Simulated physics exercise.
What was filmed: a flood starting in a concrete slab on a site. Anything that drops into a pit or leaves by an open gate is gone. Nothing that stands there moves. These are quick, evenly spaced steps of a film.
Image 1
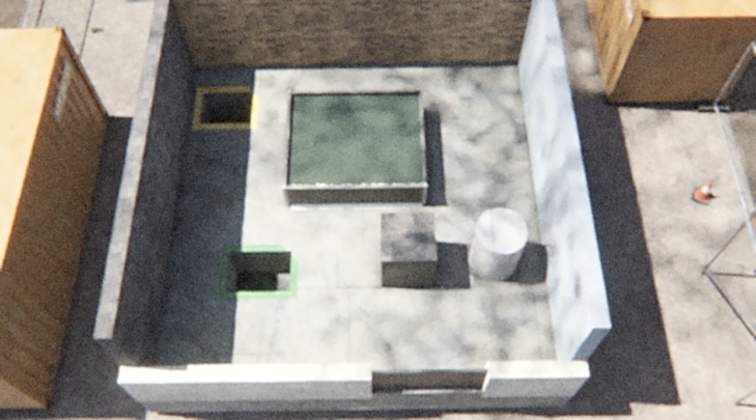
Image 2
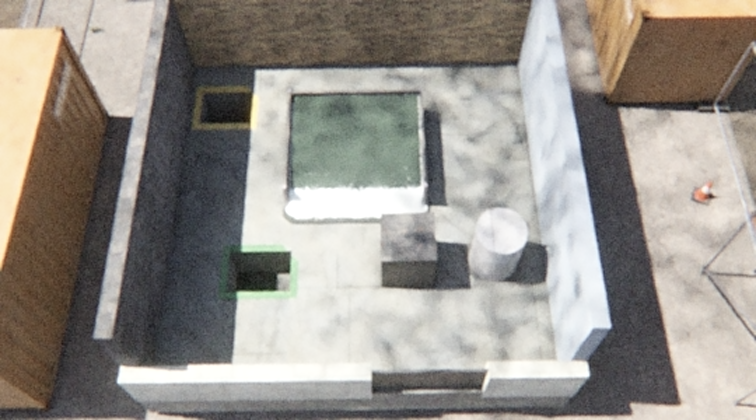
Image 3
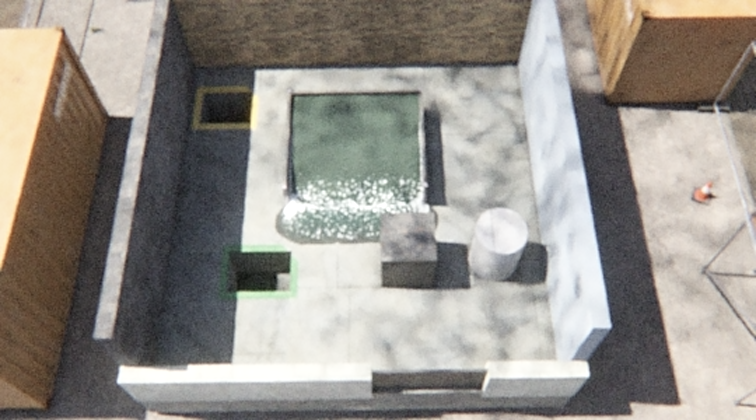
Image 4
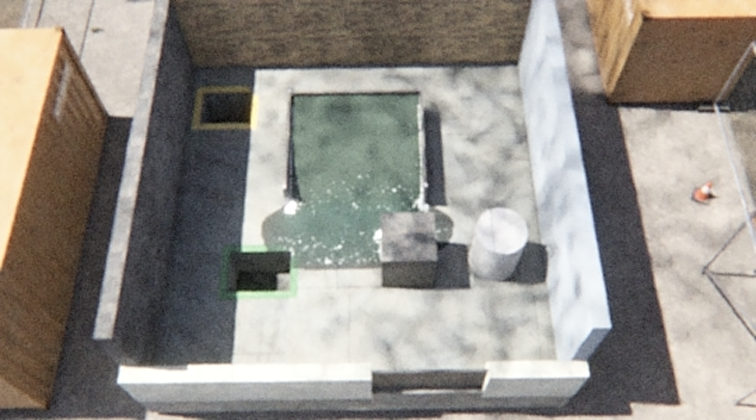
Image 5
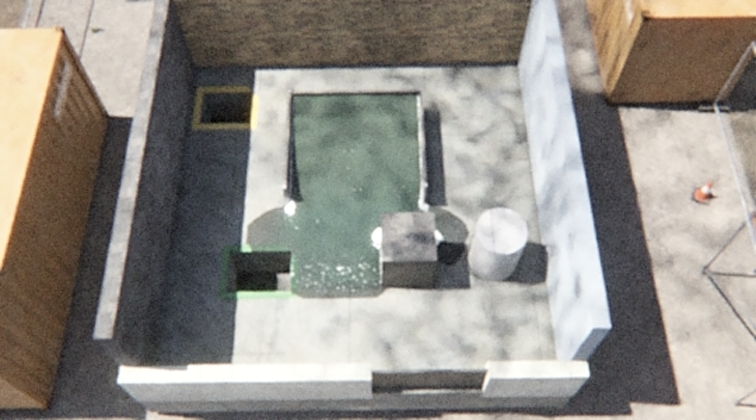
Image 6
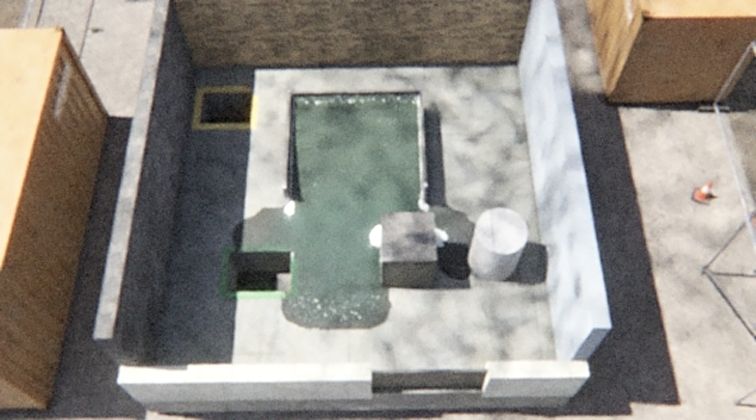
Green water pouring from the near side of an open tank, foaming across a walled concrete slab and spreading around a grey block.
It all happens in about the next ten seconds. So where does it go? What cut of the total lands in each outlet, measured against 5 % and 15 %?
Result: The gate swallows below five per cent; the yellow pit swallows five to fifteen per cent; the green pit swallows beyond fifteen per cent.
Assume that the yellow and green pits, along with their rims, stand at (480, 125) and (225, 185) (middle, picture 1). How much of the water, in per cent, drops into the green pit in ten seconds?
Result - green pit, 20 in a hundred.
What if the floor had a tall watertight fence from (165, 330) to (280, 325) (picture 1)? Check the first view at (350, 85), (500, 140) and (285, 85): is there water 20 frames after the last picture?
First spared, second submerged, third spared.
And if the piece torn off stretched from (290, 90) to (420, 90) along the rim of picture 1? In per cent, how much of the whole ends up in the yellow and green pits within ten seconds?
For yellow it's about 35 per cent, and for green about 2 per cent.
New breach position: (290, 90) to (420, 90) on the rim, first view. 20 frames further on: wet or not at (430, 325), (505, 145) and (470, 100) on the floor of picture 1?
The first would be still unwetted, the second drenched and the third drenched.
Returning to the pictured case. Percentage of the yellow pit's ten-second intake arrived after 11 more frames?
Some 0 in a hundred.
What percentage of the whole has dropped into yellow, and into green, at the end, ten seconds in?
About 8 and 30 per cent.
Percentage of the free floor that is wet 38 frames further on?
Estimated share: About 90 %.
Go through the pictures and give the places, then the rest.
The first frame shows still water in the open tank at (355, 140).
In the second frame, the front is at a hidden place, out from the gap at (355, 197).
In the third frame, the front is at a hidden place, out from the gap at (355, 199).
In the fourth frame, the front is at (440, 245), out from the gap at (356, 199).
In the fifth frame, water pours out at (356, 199) and has run to (451, 257).
In the sixth frame, the front is at (310, 324), out from the gap at (356, 200).
A moment on, water covers 25 % of the floor; the gate 0 %, the yellow pit 0 %, the green pit 4 %.
Next, water covers 40 % of the floor; the gate 0 %, the yellow pit 0 %, the green pit 9 %.
Then, water covers 60 % of the floor; the gate 0 %, the yellow pit 0 %, the green pit 15 %.
Later, water covers 90 % of the floor; the gate 0 %, the yellow pit 2 %, the green pit 22 %.
In the end, water covers 100 % of the floor; the gate 0 %, the yellow pit 8 %, the green pit 29 %.
